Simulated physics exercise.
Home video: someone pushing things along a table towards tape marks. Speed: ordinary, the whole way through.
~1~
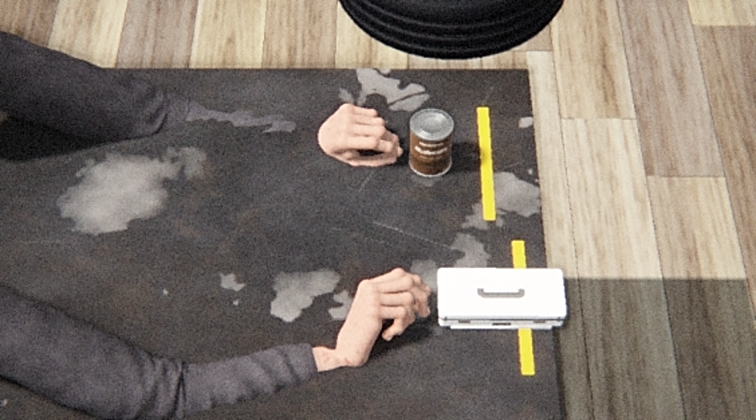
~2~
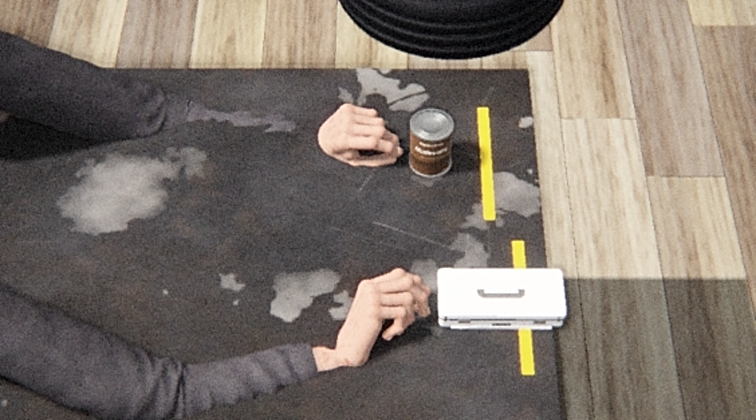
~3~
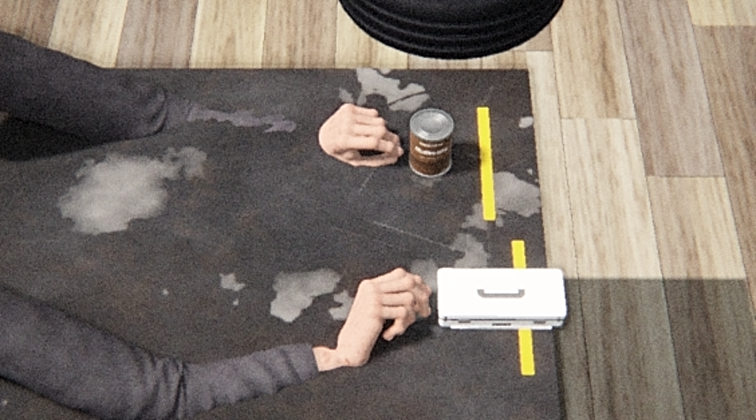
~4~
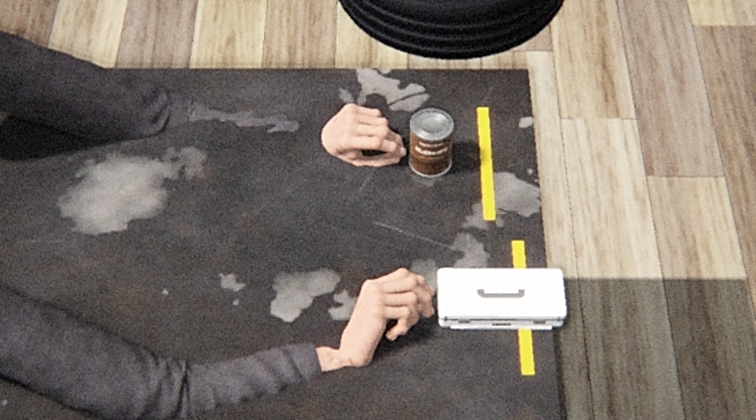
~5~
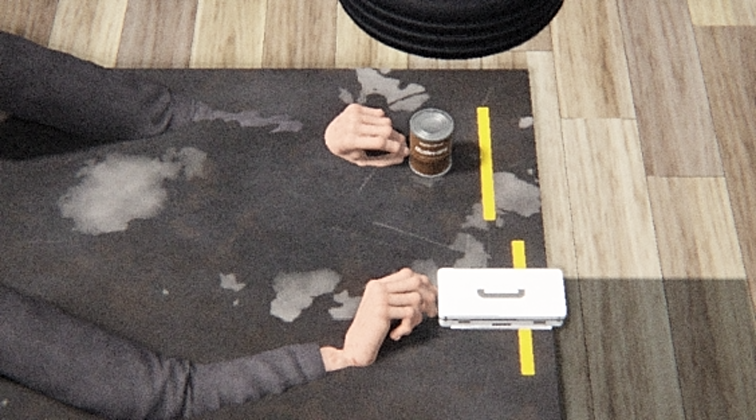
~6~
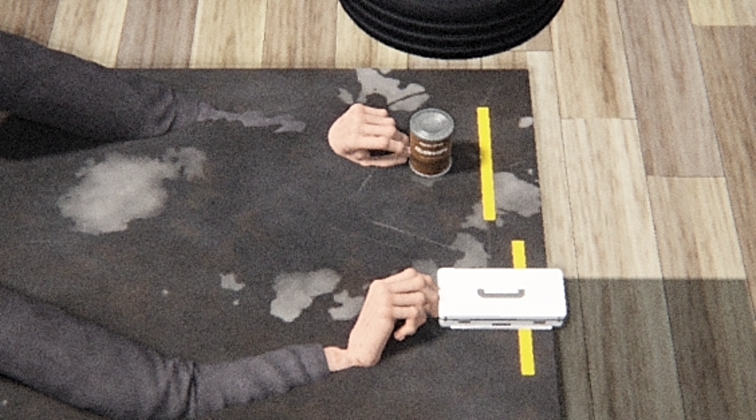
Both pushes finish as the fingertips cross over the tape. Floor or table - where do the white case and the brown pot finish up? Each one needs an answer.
Where they finish: White case - floor; brown pot - table.
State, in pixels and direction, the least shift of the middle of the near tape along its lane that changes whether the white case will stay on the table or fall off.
That's a move of 36 pixels to the left.
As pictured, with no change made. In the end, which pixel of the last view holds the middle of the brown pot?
It ends up close to (514, 144).
Then, 1.66 s on from there, white case turned 68° from its first pose near (576, 324); brown pot displaced well along near (501, 144).
In the end, the white case drops to the floor; the brown pot is still on the table, near (514, 144).
